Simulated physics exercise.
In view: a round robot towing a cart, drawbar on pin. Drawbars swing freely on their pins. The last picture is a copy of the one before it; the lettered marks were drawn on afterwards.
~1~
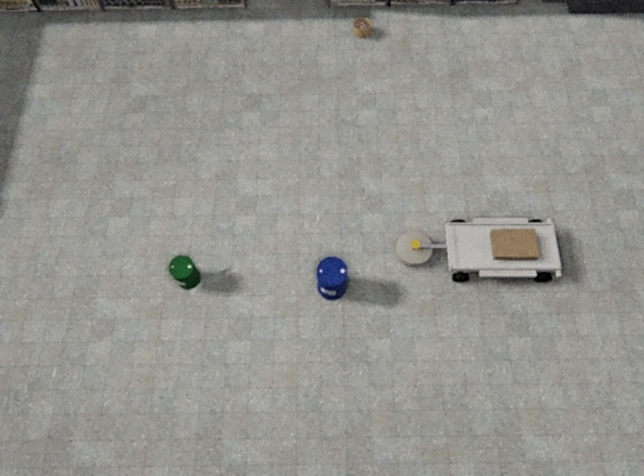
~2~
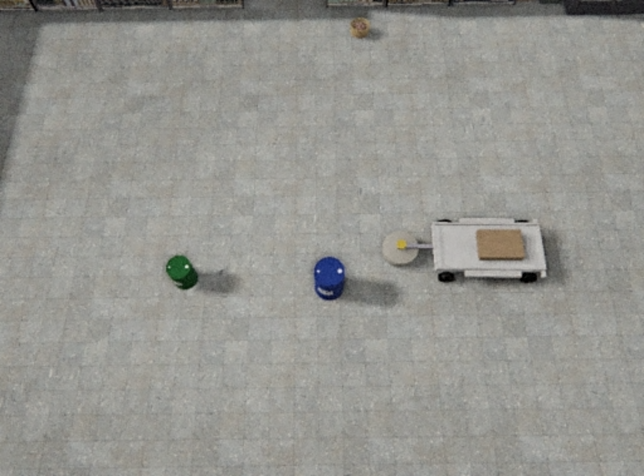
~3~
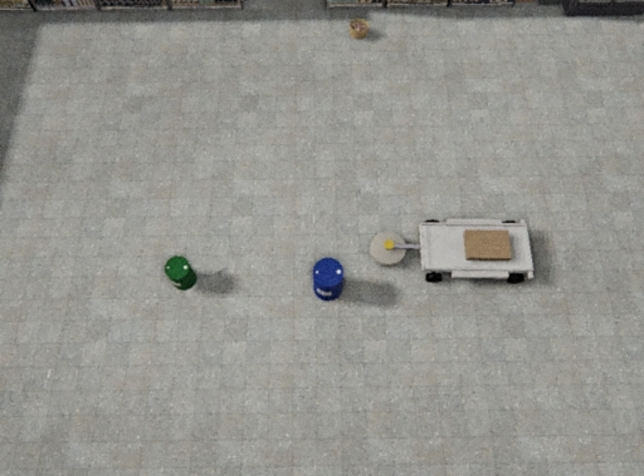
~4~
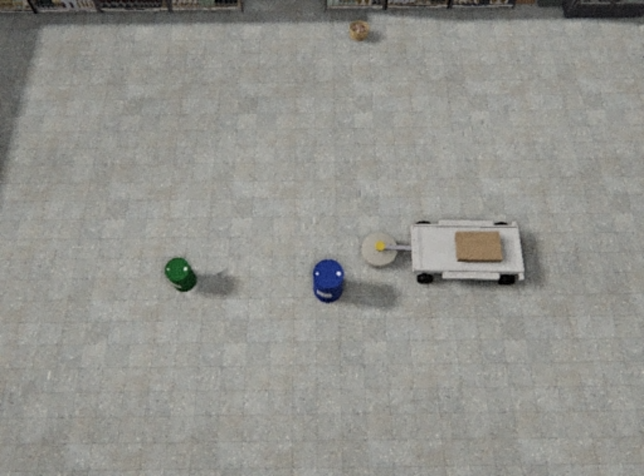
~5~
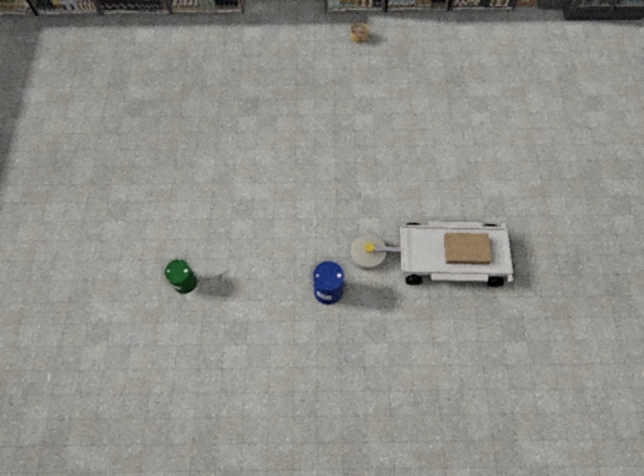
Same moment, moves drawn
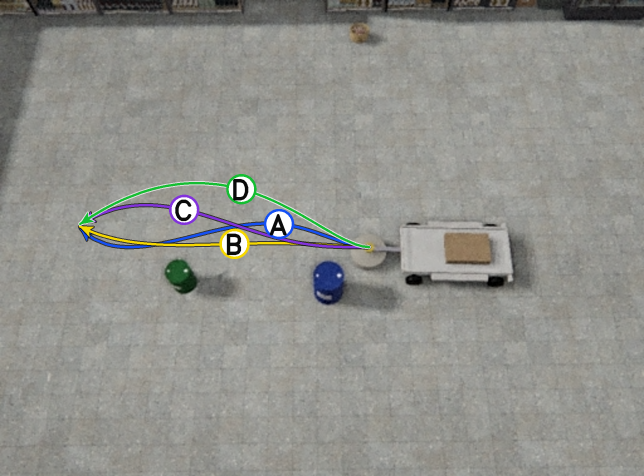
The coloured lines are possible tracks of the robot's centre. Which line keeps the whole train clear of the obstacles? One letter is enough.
Only D clears them all.
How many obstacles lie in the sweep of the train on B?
Two.
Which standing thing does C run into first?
The blue drum.
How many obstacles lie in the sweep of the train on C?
In all, one.
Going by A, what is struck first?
The green keg.
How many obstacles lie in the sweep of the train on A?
It touches one.
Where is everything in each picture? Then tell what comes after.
In the first picture, robot (414, 248); white cart (502, 246); green keg (189, 279).
In the second picture, robot (400, 248); white cart (488, 247); green keg (186, 279).
In the third picture, robot (388, 248); white cart (475, 247); green keg (185, 279).
In the fourth picture, robot (379, 250); white cart (466, 248); green keg (185, 281).
In the fifth picture, robot (369, 251); white cart (455, 250); green keg (185, 283); blue drum (328, 291).
On the copy, A from (369, 247) via (226, 228) to (81, 228); B from (369, 247) via (221, 244) to (80, 226); C from (369, 247) via (227, 222) to (82, 223); D from (369, 247) via (229, 186) to (80, 224).
On D. First, robot (272, 204), cart (347, 228).
Then, robot (168, 191), cart (245, 197).
Finally, robot (82, 230), cart (160, 203); nothing has been touched.
By contrast, A meets the green keg; B meets the green keg and blue drum; C meets the blue drum.
